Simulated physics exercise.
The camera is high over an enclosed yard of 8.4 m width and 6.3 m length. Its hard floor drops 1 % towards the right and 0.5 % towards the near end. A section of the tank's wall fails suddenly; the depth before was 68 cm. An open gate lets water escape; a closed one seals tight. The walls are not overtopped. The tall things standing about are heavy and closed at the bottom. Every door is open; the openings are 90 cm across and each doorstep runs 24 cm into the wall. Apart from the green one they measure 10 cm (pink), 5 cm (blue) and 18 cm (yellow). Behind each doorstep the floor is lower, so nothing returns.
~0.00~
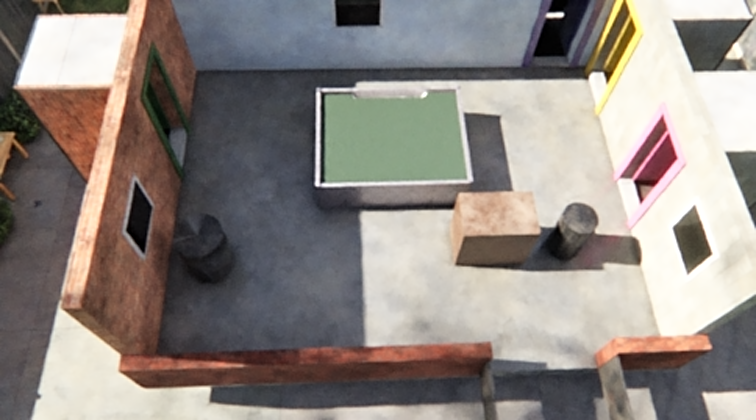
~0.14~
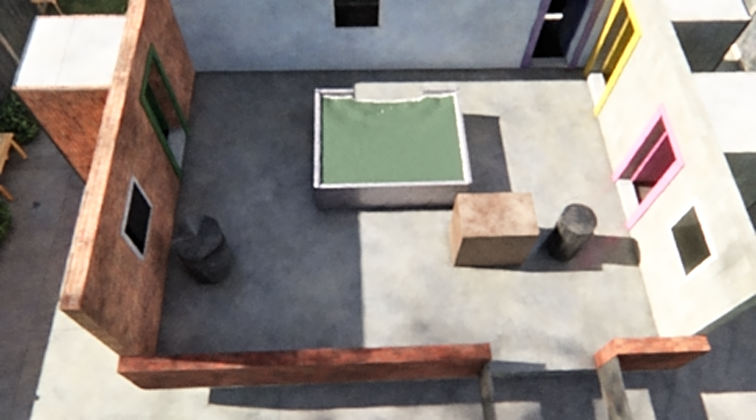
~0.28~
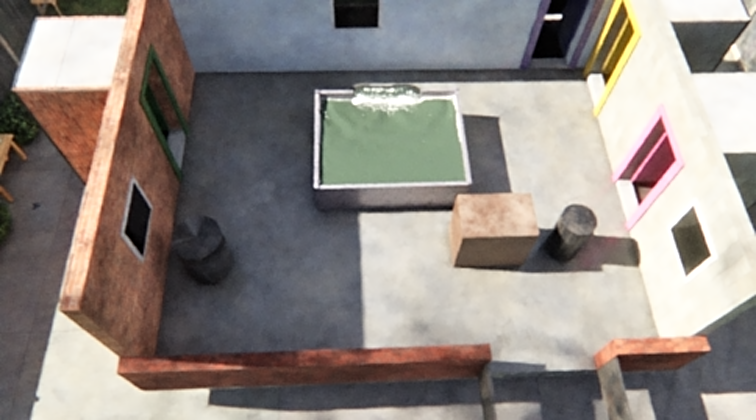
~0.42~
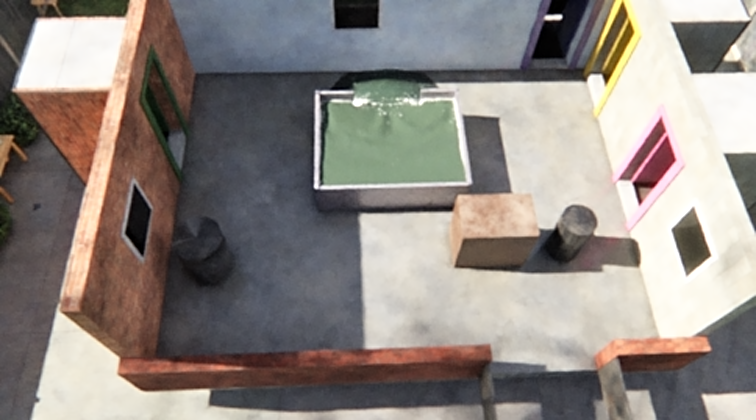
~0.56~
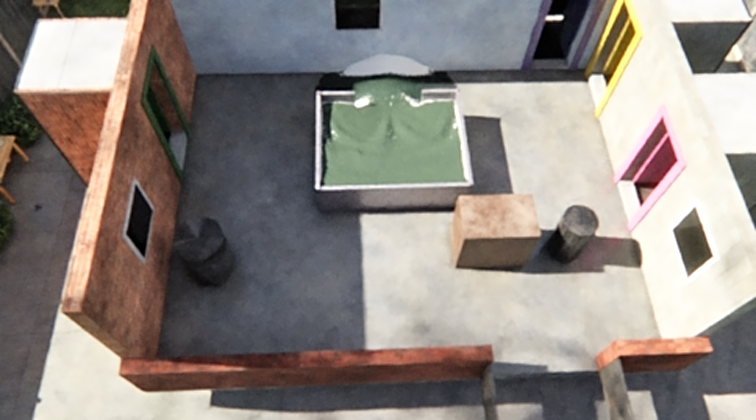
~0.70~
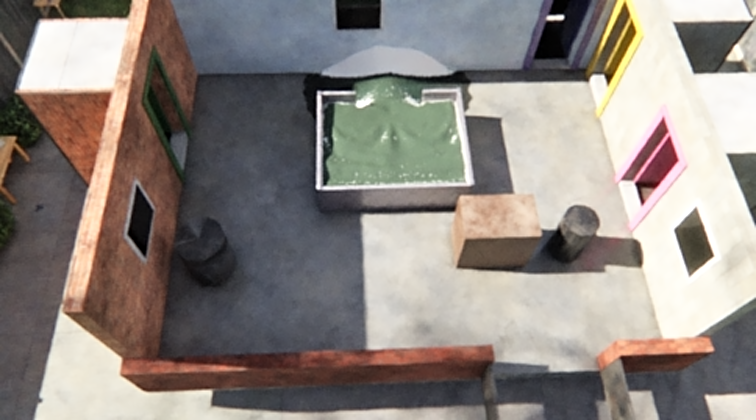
Green water in a pale-rimmed rectangular tank lies flat at first, then pours through a gap in the far side and spreads over the grey floor behind it, its surface rippling. The walled yard is seen from high above by a nearly still camera. A brown block and dark drum stand right of centre, another dark object at left, with green, yellow and pink openings in the side walls.
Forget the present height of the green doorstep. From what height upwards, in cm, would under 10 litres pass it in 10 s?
About 12 cm.
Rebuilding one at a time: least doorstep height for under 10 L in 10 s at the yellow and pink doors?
About 25 cm at yellow and 7.5 cm at pink.
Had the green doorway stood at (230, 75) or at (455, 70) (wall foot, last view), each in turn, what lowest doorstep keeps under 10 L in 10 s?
Roughly 15 and 20 cm.
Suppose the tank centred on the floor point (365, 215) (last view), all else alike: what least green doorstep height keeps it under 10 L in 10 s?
Then roughly 8.5 cm.
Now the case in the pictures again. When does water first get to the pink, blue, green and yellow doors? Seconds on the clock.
Pink 2.8 s, blue 1.5 s, green 2.2 s, yellow 1.8 s.
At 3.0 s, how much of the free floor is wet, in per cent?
About 40 per cent.
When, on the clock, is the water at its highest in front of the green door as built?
Around 3.2 s.
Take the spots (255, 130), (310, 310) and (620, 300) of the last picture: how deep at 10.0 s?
Roughly 6, 5 and 11 cm, in turn.
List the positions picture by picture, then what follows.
In the first frame, the tank at (391, 136) is whole and still, 68 cm deep; the green door at (170, 121) is dry.
In the second frame, water pours out on the far side and has run 0.3 m, to a hidden place; about 6 cm deep outside, 68 cm at the back.
In the third frame, the front is at (360, 89), 0.7 m from the gap on the far side; 1.0 m2 of floor is wet, 68 cm left at the back.
In the fourth frame, the front is at (357, 73), 1.2 m from the gap on the far side; 2.2 m2 of floor is wet, 68 cm left at the back.
In the fifth frame, the gap is on the far side, the front 1.3 m out at (442, 72); the back of the tank holds 67 cm.
In the sixth frame, the front is at (459, 72), 1.5 m from the gap on the far side; 3.1 m2 of floor is wet, 61 cm left at the back; the green door at (171, 125), 4.1 m from the gap, is still 2.9 m from the nearest water.
After 1.4 s water covers 10 % of the floor, deepest (54 cm) near (384, 77); it has not reached the green door.
After 3.0 s water covers 40 % of the floor, deepest (32 cm) near (385, 84); 17 cm at the green door, 0 litres in over its 26 cm doorstep.
After 10.0 s water covers 100 % of the floor, deepest (14 cm) near (661, 353); 5 cm at the green door, 0 litres in over its 26 cm doorstep.
At the green door as built, the water arrived by 2.3 s and peaked near 17 cm at 3.2 s.
With a doorstep of 11 cm, 15 litres would have come in within the 10 s; with 14.5 cm, 3 litres. So under 10 litres takes about 12 cm.
